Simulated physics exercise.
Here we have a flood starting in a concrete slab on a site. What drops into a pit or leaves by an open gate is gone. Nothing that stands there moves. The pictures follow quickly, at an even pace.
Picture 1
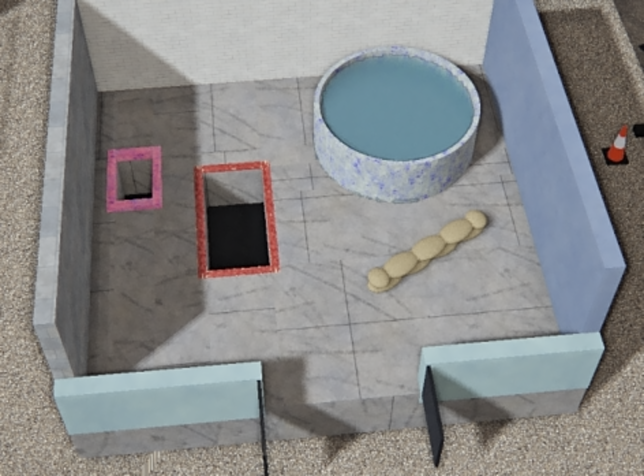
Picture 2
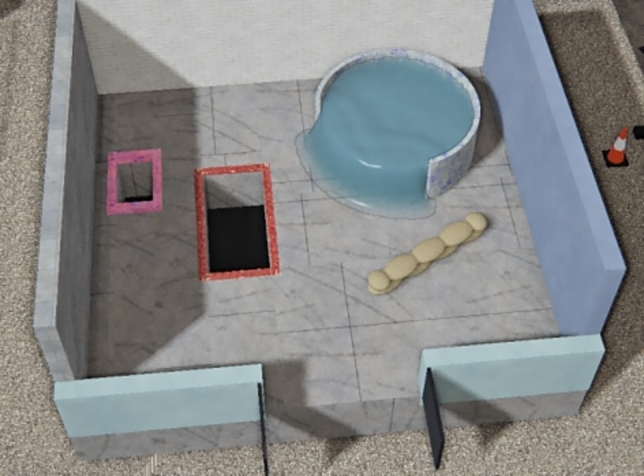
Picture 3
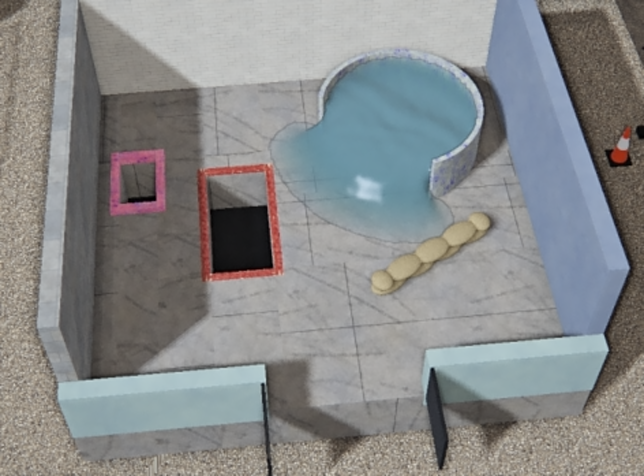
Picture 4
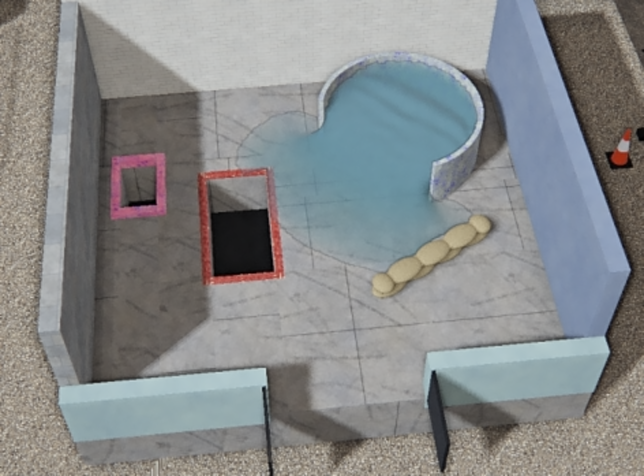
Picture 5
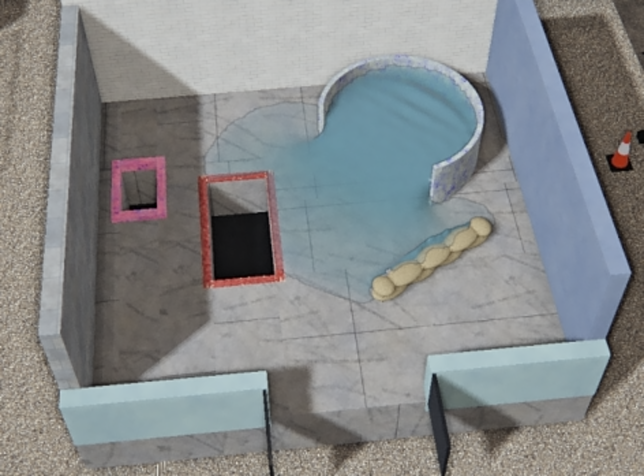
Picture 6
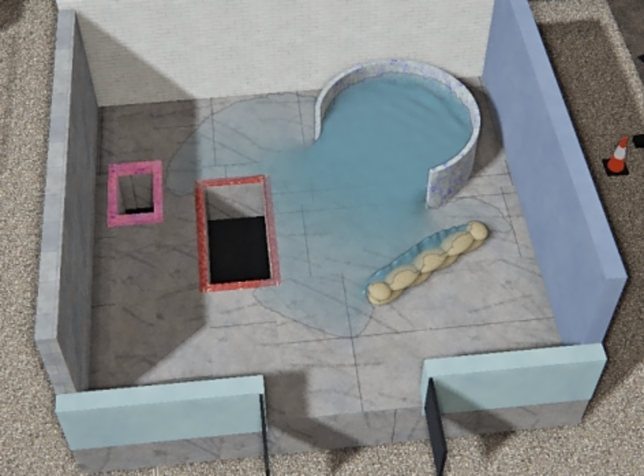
A round pool on a walled slab broke open at its front left, and water poured out, spreading across the floor toward the red-edged pit and reaching the row of tan bags.
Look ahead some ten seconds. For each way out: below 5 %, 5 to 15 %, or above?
One by one: The gate takes between 5 and 15 %; the red pit takes more than 15 %; the pink pit takes less than 5 %.
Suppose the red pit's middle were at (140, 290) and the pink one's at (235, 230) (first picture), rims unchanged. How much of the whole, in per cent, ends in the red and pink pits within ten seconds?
Per cent: Red 40, pink 12.
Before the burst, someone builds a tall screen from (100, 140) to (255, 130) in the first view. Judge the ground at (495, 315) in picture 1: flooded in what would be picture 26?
Answer: Free of water.
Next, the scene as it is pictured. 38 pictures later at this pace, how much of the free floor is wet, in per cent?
Some 80 per cent.
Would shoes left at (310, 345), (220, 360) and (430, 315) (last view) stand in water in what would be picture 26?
As listed: Awash, awash, not flooded.
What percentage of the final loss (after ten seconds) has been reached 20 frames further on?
About 60 per cent.
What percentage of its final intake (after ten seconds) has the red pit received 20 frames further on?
Near 60 in a hundred.
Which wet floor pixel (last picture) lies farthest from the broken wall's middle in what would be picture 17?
At about (89, 422).
A moment on, water covers 50 % of the floor; the gate 1 %, the red pit 13 %, the pink pit 0 %.
Next, water covers 55 % of the floor; the gate 2 %, the red pit 25 %, the pink pit 1 %.
Then, water covers 70 % of the floor; the gate 6 %, the red pit 34 %, the pink pit 1 %.
Later, water covers 80 % of the floor; the gate 9 %, the red pit 44 %, the pink pit 3 %.
In the end, water covers 80 % of the floor; the gate 12 %, the red pit 55 %, the pink pit 3 %.
